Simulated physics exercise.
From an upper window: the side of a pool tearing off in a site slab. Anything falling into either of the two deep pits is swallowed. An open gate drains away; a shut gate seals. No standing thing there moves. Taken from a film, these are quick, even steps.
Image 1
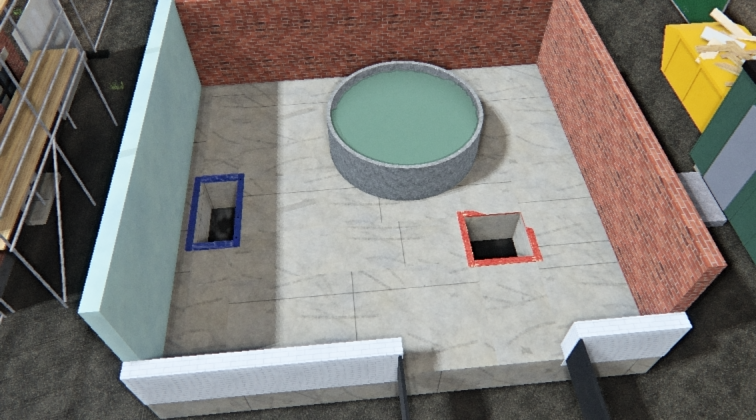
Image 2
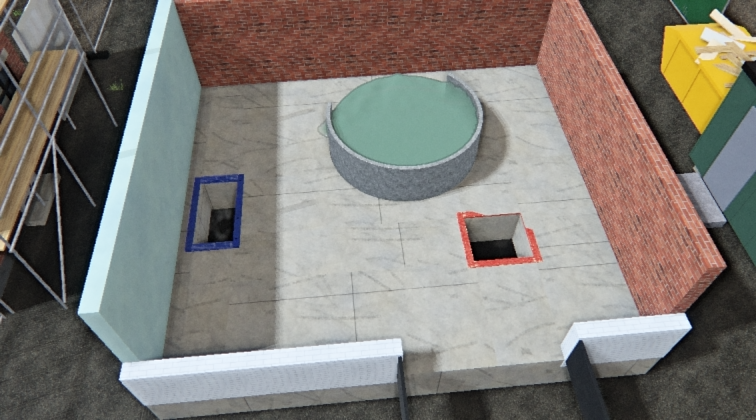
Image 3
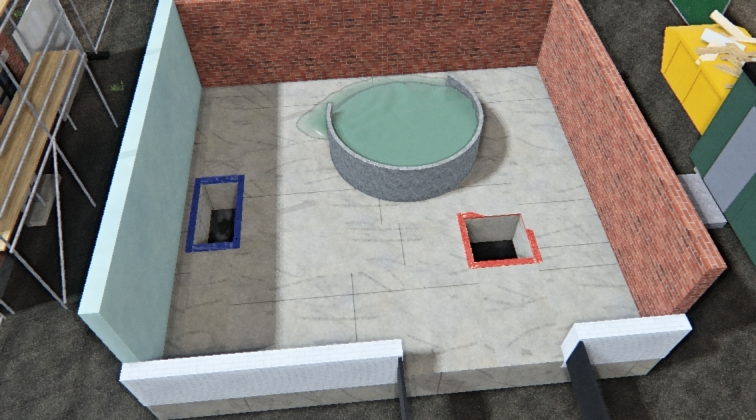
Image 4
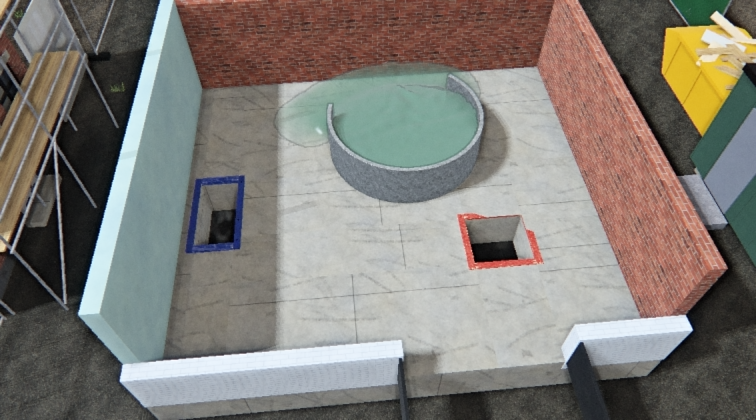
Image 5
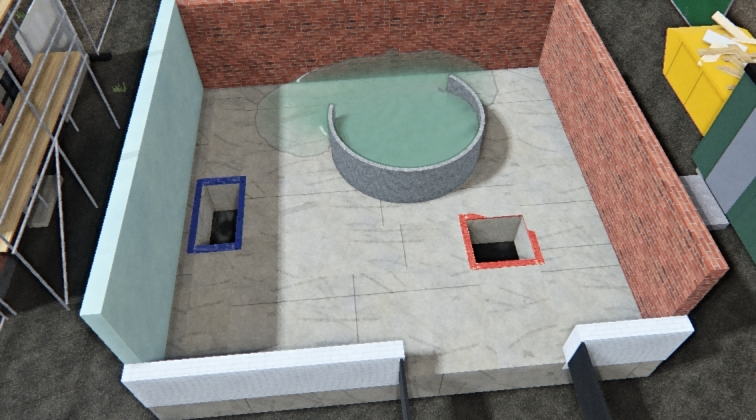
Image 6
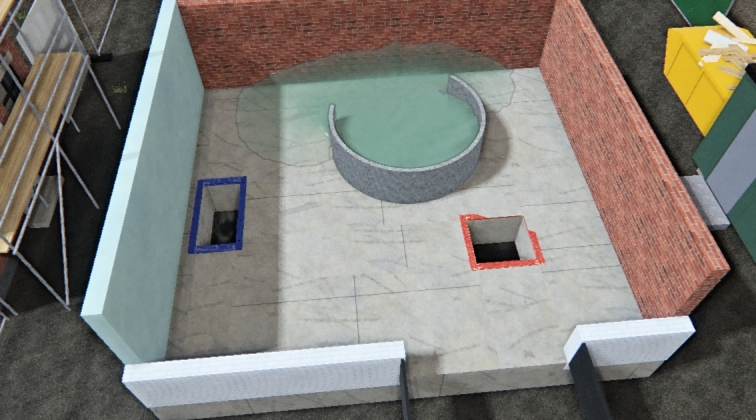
On a walled site slab seen from above, a round pool's far side opens and green water spreads out behind it.
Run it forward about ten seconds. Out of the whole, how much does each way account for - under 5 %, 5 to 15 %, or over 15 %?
Outcome: Gate: Five to fifteen per cent. Blue pit: Past fifteen per cent. Red pit: Five to fifteen per cent.
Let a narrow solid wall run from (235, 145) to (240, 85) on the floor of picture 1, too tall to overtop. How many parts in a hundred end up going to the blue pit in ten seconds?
Blue: About 14 %.
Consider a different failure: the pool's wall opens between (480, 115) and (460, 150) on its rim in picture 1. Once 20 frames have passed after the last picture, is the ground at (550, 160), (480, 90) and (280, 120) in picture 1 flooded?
Note, points one to three: Reached and soaked / reached and soaked / unreached.
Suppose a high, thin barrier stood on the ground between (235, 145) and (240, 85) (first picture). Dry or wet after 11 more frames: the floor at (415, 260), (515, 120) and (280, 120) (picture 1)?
Okay, the first comes out left untouched, the next soaked, and the last soaked.
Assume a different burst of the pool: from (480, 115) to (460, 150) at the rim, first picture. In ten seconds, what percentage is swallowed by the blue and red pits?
Near enough: Blue 2 percent, red 14 percent.
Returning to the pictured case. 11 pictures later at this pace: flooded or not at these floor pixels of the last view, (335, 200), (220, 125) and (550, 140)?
Listed points: Unwetted / inundated / inundated.
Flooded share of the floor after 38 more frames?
I'd put it at roughly 90 per cent.
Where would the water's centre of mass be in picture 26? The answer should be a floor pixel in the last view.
Centre of the water: Near (372, 135).
A moment on, water covers 25 % of the floor; the gate 0 %, the blue pit 0 %, the red pit 0 %.
Next, water covers 35 % of the floor; the gate 0 %, the blue pit 1 %, the red pit 0 %.
Then, water covers 55 % of the floor; the gate 0 %, the blue pit 10 %, the red pit 1 %.
Later, water covers 90 % of the floor; the gate 2 %, the blue pit 20 %, the red pit 5 %.
In the end, water covers 100 % of the floor; the gate 8 %, the blue pit 25 %, the red pit 10 %.
